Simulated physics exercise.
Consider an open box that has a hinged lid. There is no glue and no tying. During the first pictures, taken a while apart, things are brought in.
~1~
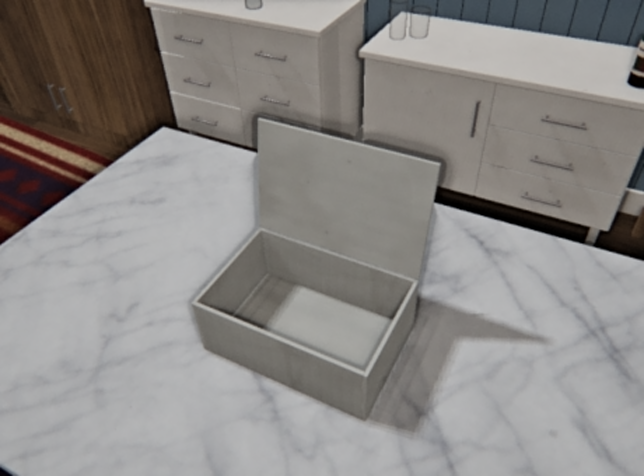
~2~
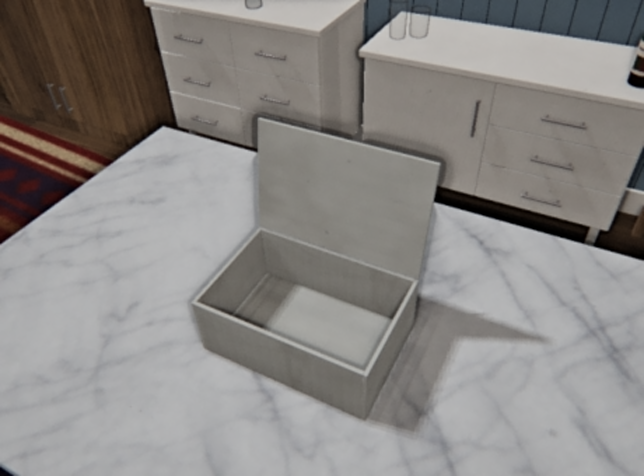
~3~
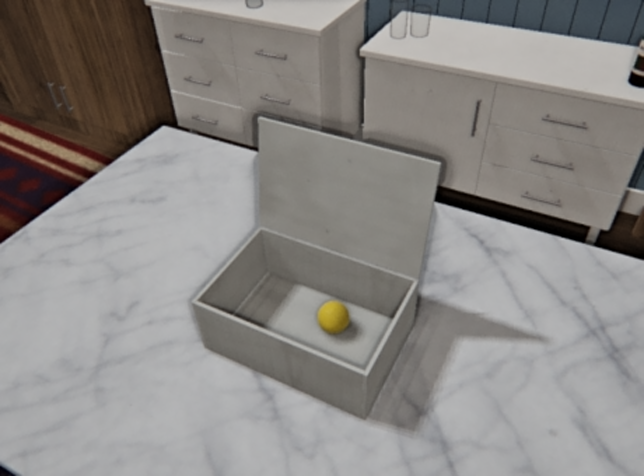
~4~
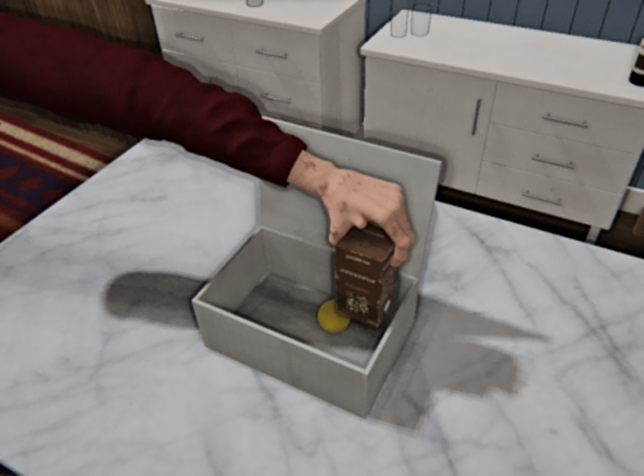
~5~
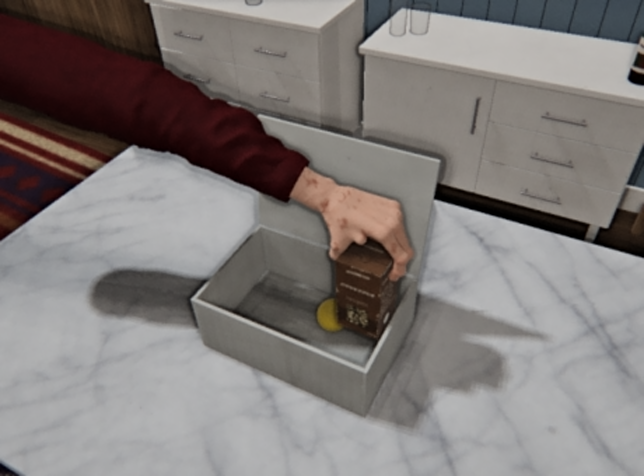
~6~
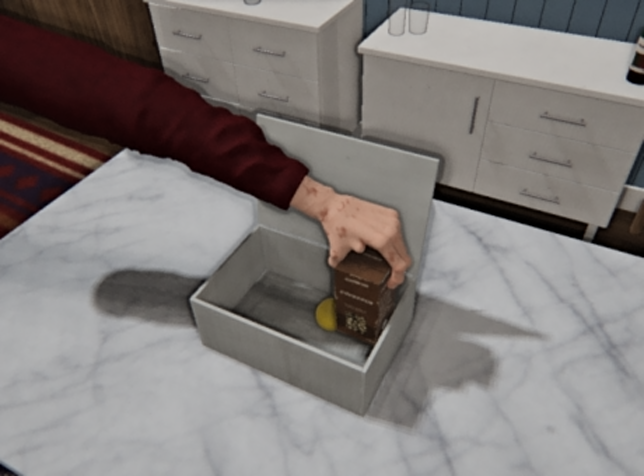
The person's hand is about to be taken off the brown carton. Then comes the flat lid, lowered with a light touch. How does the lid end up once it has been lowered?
In the end, the box is left open.
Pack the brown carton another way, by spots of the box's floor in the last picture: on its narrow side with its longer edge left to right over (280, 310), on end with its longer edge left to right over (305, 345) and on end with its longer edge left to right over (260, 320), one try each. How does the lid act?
Lid down; lid left open; lid left open.
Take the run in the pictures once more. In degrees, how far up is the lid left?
Close to 30 degrees.
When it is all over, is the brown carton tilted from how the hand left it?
As it turns out, the brown carton keeps its original angle.
Then, 0.40 s later than the last frame, brown carton moved about its own width near (365, 318).
Then, 1.40 s later than the last frame, lid 77° above the rim; brown carton moved about its own width near (365, 318).
Then, 1.60 s later than the last frame, lid 59° above the rim; brown carton moved about its own width near (365, 318).
Then, 1.80 s later than the last frame, lid 32° above the rim; brown carton moved about its own width near (365, 318).
When it is over, lid 32° above the rim; moved from the start, brown carton; yellow lemon as before. End places, in pixels of the last picture, brown carton near (365, 318).
